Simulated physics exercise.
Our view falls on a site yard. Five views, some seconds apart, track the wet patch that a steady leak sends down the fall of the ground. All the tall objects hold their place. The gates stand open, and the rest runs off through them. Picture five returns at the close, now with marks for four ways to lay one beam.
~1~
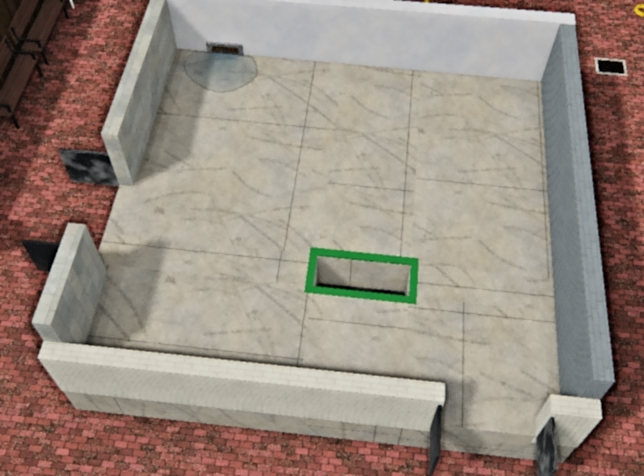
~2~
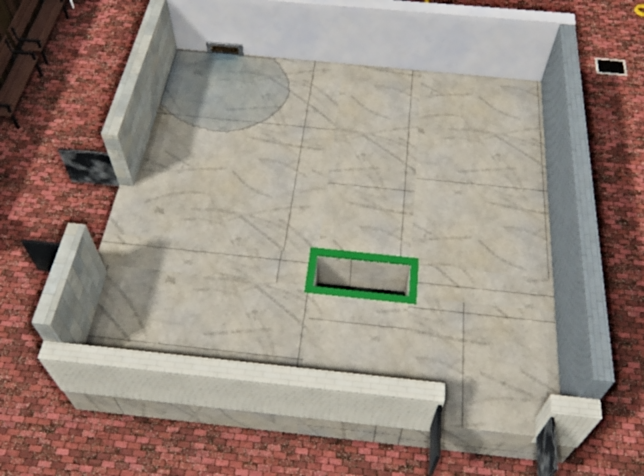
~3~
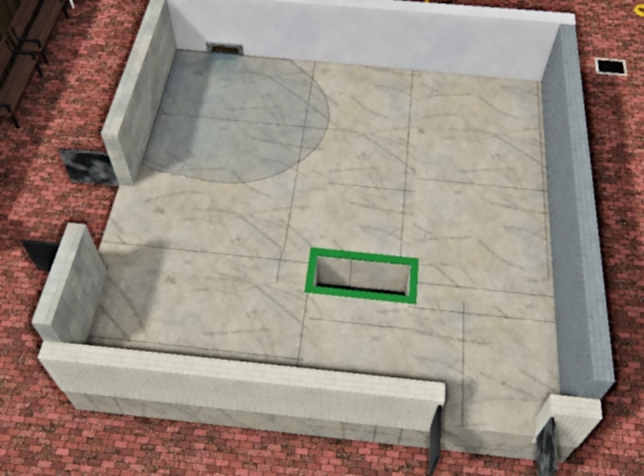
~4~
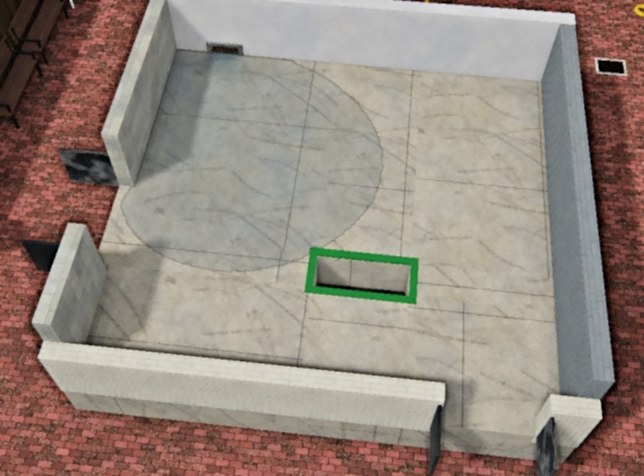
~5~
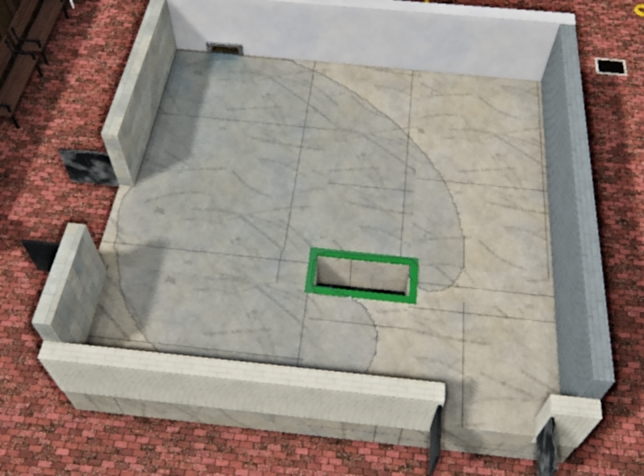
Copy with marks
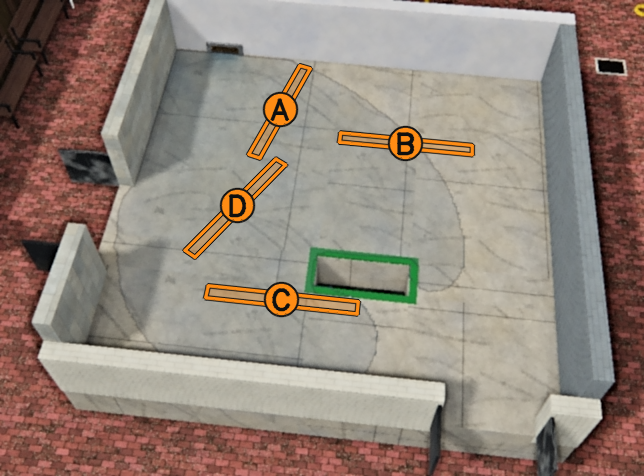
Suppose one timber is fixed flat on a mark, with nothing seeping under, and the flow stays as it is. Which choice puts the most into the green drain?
Go for C.
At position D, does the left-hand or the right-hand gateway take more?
The right gate.
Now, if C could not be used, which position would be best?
Position B.
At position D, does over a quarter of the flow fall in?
No.
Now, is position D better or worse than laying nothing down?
Worse.
In orange, A from (254, 156) to (305, 67); B from (340, 137) to (472, 150); C from (207, 291) to (357, 307); D from (189, 253) to (280, 161).
If A is chosen, about 15 % of the stream goes into the green drain, about 84 % out by the gates.
If B is chosen, about 36 % of the stream goes into the green drain, about 64 % out by the gates.
If C is chosen, about 64 % of the stream goes into the green drain, about 36 % out by the gates.
If D is chosen, about 18 % of the stream goes into the green drain, about 82 % out by the gates.
